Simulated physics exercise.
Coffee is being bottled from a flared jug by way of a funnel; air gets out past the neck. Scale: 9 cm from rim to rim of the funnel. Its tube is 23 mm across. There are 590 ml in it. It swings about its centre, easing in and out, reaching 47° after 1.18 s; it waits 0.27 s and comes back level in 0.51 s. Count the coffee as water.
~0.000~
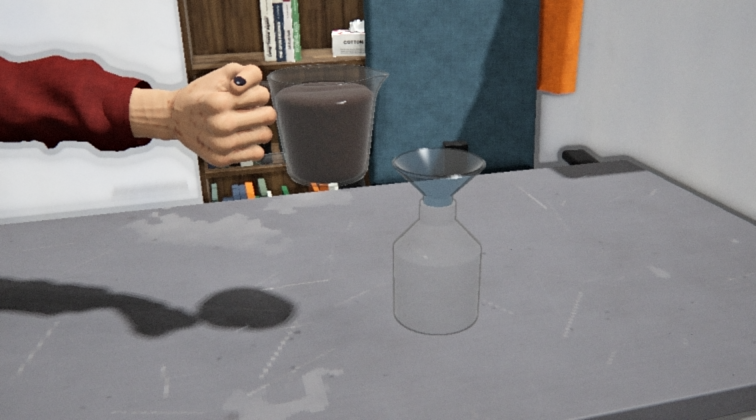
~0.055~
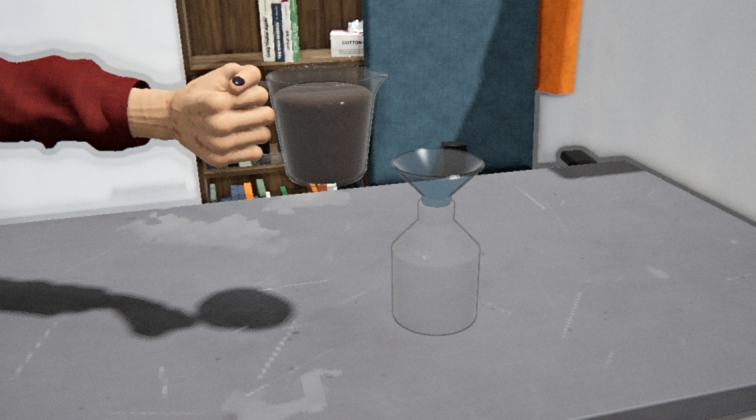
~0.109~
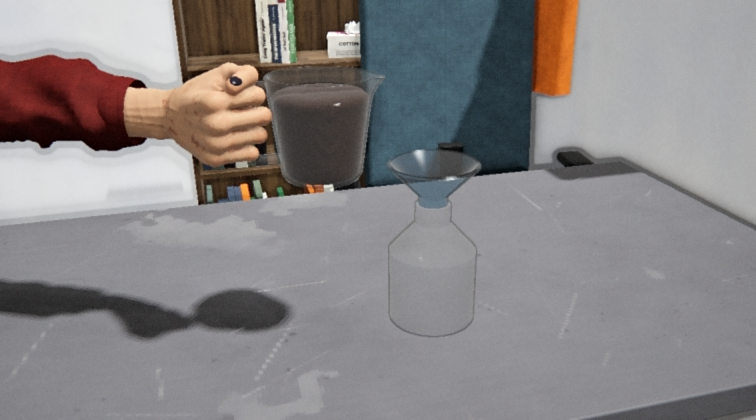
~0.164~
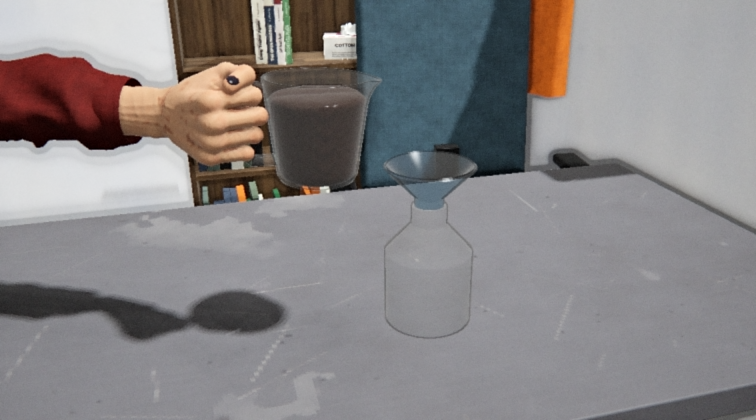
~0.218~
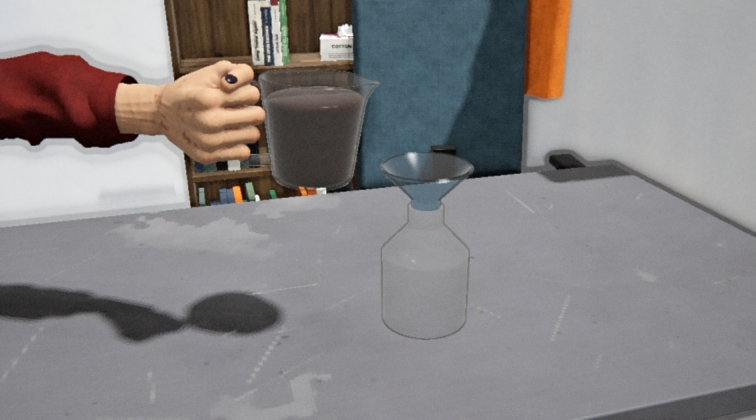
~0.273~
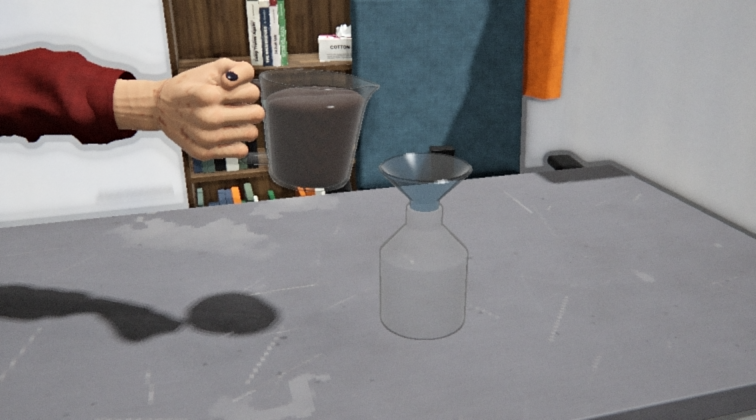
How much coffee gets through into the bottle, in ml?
About 220 ml.
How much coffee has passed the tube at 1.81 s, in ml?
About 220 ml.
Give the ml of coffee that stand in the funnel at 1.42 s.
Some 35 ml.
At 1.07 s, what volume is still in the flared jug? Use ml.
Some 470 ml.
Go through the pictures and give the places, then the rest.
It leans 0°; its right rim is at (388, 72); the coffee meets the walls at (285, 92) and (364, 88); the funnel's rim runs from (399, 171) to (478, 163), in the first picture.
It leans 0°; its right rim is at (387, 73); the coffee meets the walls at (283, 93) and (357, 89), in the second picture.
It leans 1°; its right rim is at (384, 75); the coffee meets the walls at (281, 94) and (355, 90), in the third picture.
It leans 2°; its right rim is at (381, 78); the coffee meets the walls at (279, 96) and (353, 92), in the fourth picture.
It leans 4°; its right rim is at (379, 81); the coffee meets the walls at (276, 97) and (353, 93), in the fifth picture.
It leans 6°; its right rim is at (379, 84); the coffee meets the walls at (275, 98) and (354, 93), in the sixth picture.
After 0.73 s the tilt is 32° and 0 ml has passed the tube, 5 ml is in the funnel, 565 ml in the flared jug and 0 ml has missed.
After 1.07 s the tilt is 46° and 55 ml has passed the tube, 30 ml is in the funnel, 465 ml in the flared jug and 0 ml has missed.
After 1.42 s the tilt is 47° and 150 ml has passed the tube, 35 ml is in the funnel, 385 ml in the flared jug and 5 ml has missed.
After 1.81 s the tilt is 10° and 220 ml has passed the tube, 0 ml is in the funnel, 365 ml in the flared jug and 5 ml has missed.
In the end 220 ml has passed the tube, 0 ml is in the funnel, 365 ml in the flared jug and 5 ml has missed.
